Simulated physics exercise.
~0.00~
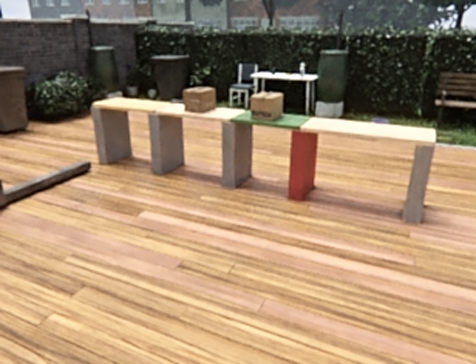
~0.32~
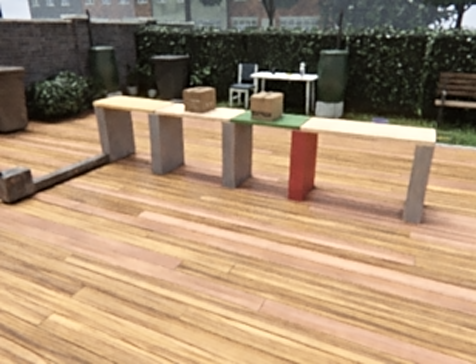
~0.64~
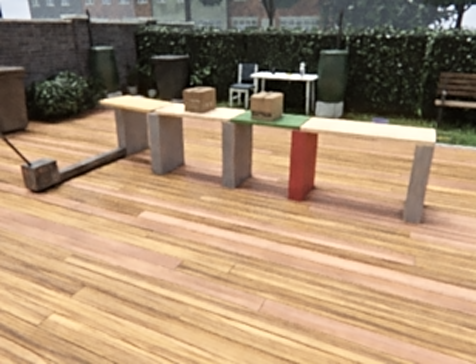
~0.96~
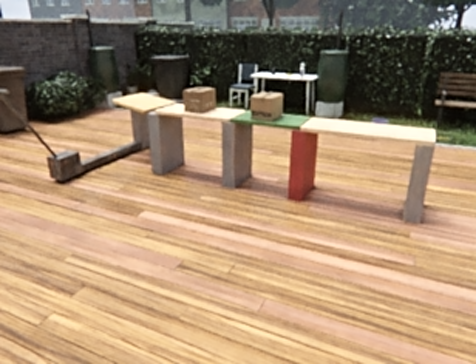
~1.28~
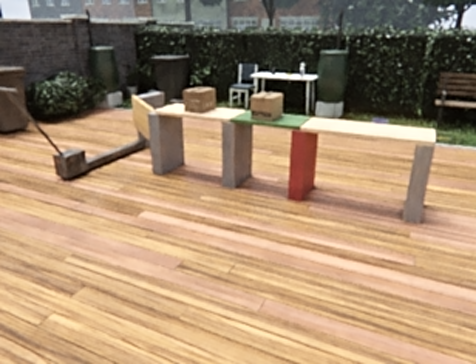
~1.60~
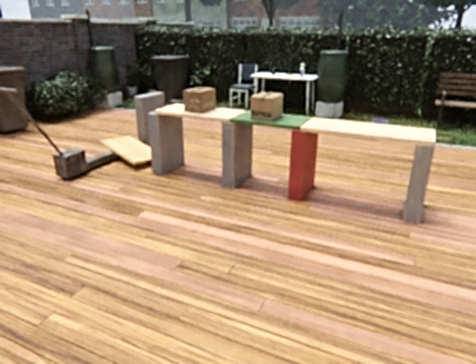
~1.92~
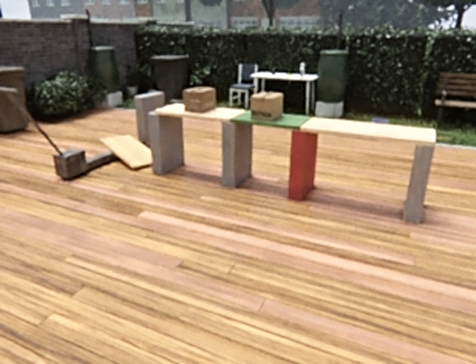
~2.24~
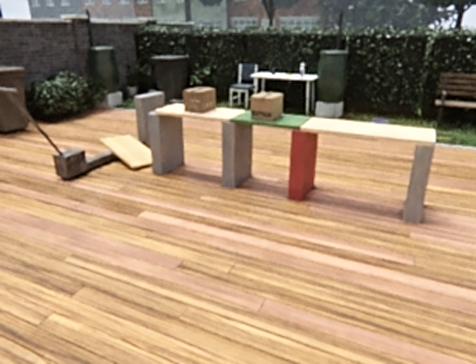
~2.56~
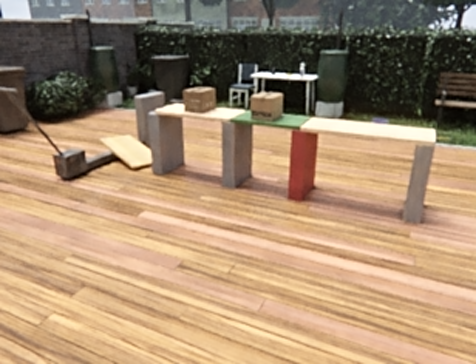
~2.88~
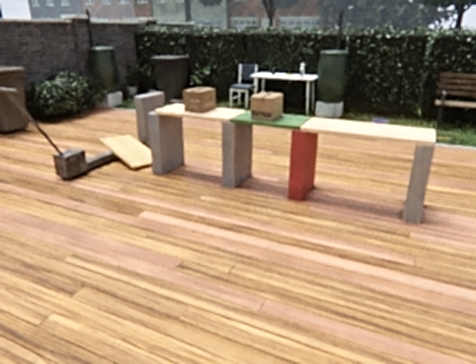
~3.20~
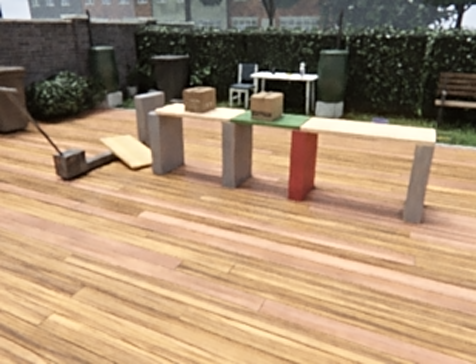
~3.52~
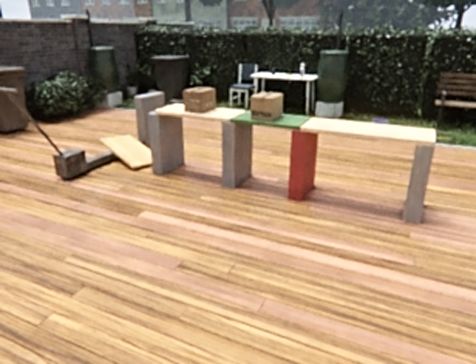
A long row of boards on upright blocks, holding two cartons, stood on a wooden deck as a low jack slid in from the left and pushed the leftmost upright back; the end board tipped off and landed on the deck, while the rest stayed standing.
